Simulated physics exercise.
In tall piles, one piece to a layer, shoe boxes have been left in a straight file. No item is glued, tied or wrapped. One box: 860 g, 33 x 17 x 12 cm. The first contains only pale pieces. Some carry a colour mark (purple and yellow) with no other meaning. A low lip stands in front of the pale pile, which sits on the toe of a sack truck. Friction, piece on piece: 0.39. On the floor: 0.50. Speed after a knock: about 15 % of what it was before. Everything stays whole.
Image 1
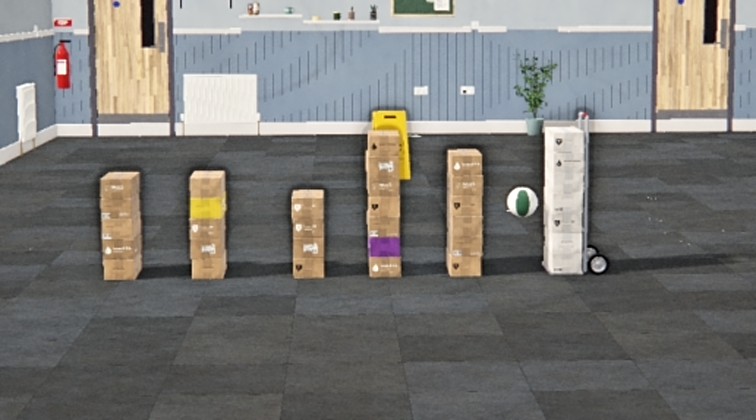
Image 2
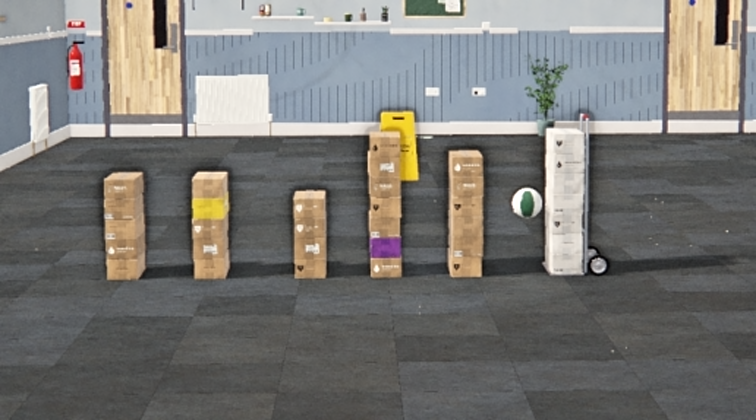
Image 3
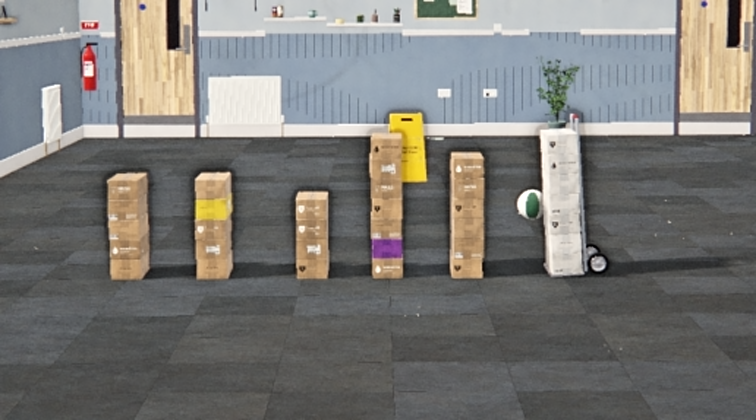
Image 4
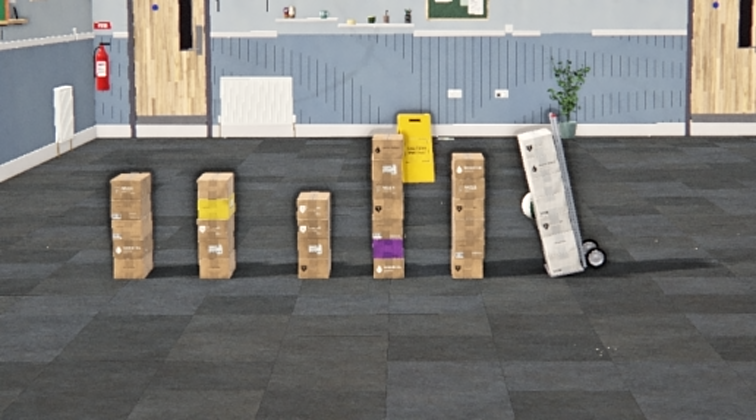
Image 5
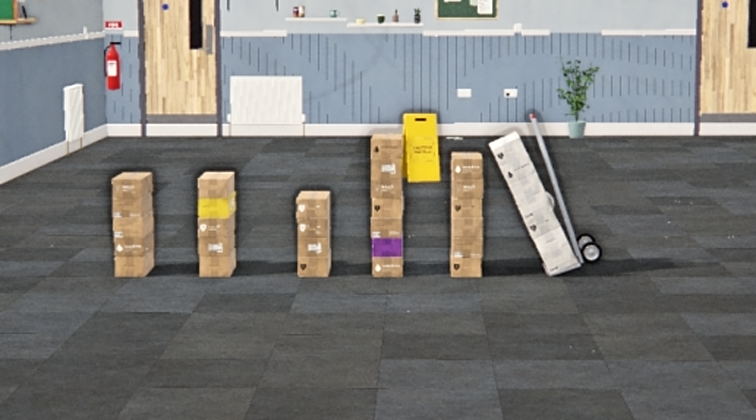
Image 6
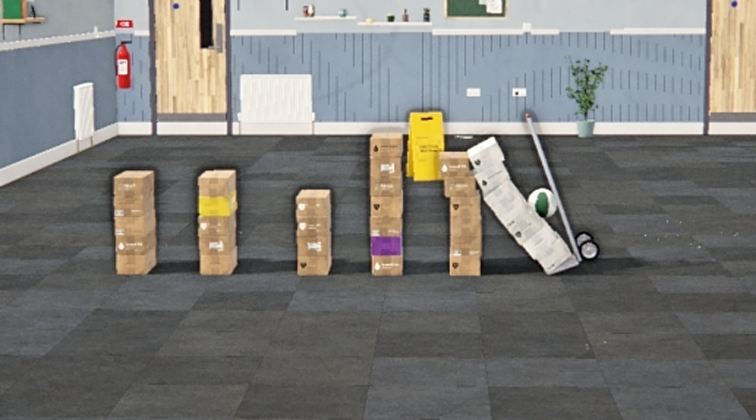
In the video, a sack truck at the right end of a row of box stacks tilts left, tipping its pale stack until the upper boxes lean against the neighbouring brown stack, while the other brown stacks stay upright.
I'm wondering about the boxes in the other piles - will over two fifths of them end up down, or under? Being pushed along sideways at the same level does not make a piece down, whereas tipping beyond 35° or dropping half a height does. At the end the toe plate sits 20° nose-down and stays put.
I'd say over two fifths.
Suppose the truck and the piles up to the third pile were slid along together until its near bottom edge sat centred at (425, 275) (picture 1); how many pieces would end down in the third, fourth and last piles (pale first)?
Result: Third pile 6, fourth pile 3, last pile 0.
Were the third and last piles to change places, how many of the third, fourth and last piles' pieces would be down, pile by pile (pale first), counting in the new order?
Count of fallen pieces - third: 4; fourth: 2; last: 0.
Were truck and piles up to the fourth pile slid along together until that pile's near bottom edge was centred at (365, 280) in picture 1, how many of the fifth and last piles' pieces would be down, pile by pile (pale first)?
Fifth 0, last 0.
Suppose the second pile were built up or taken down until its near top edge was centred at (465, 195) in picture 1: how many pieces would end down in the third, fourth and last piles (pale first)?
Third 0, fourth 0, last 0.
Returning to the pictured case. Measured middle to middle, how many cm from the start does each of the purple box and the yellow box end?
Distance from start in cm - purple 20, yellow 40.
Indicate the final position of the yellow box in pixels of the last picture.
It comes to rest around (172, 256) in the last view.
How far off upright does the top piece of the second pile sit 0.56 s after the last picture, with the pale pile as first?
The top piece is tilted around 10°.
Then, 0.18 s on from the sixth picture, 7 of the pale pile down; none of the 27 other boxes down, 6 disturbed.
Then, 0.56 s on from the sixth picture, 7 of the pale pile down; 4 of the 27 other boxes down; purple box tipped 6°.
Then, 0.96 s on from the sixth picture, 7 of the pale pile down; 11 of the 27 other boxes down; purple box tipped 40°, 50 mm lower.
Then, 1.42 s on from the sixth picture, 7 of the pale pile down; 14 of the 27 other boxes down; purple box tipped 52°, 7 cm lower; yellow box tipped 18°.
Finally, 6 of the pale pile down; 16 of the 27 other boxes down; yellow box on its side; purple box tipped 52°, 7 cm lower. That is 59 per cent. Seen by the last camera, middles, yellow box near (172, 256), purple box near (355, 253).
